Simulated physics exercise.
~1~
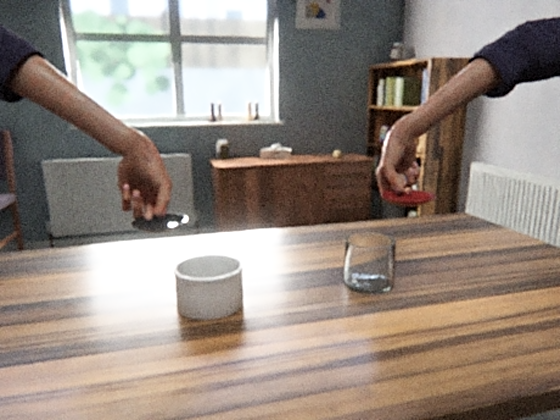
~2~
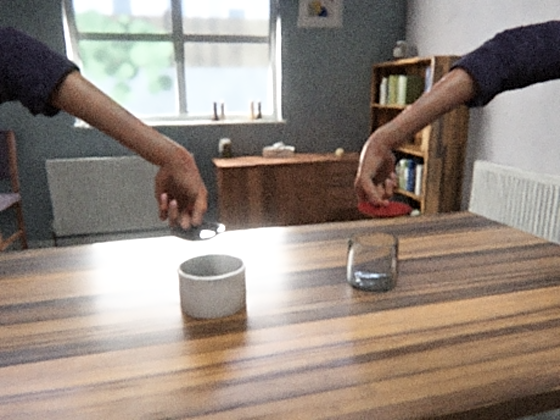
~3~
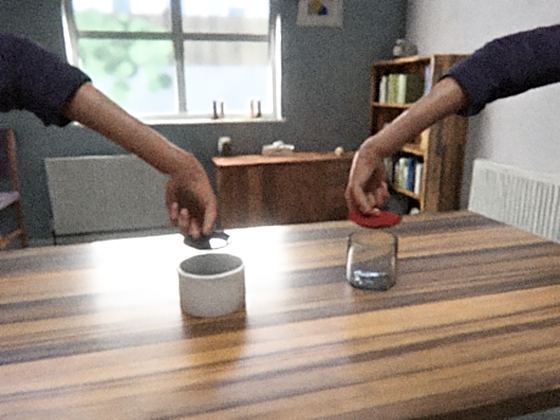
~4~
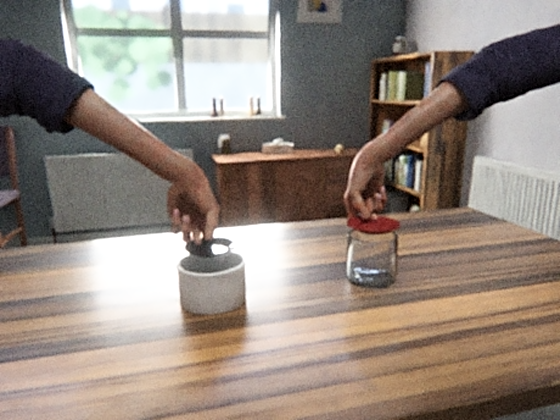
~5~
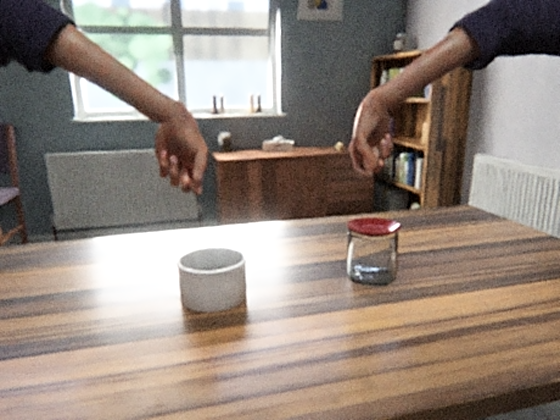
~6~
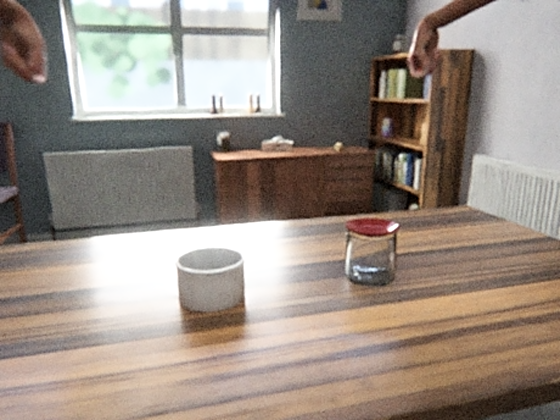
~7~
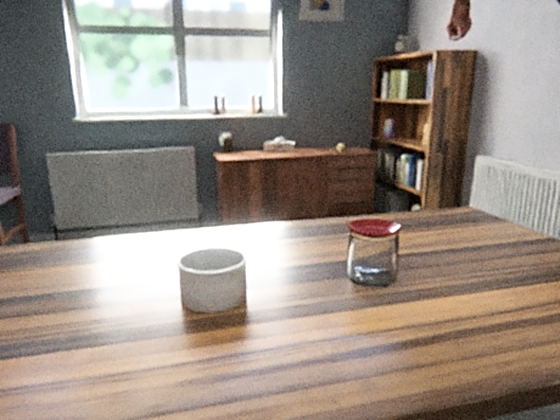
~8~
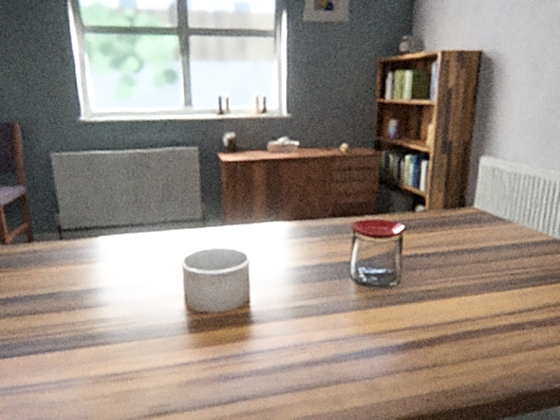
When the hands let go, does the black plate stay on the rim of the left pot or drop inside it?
The black plate drops inside the left pot, slipping past its rim. The red saucer stays on top of the glass on the right like a lid.
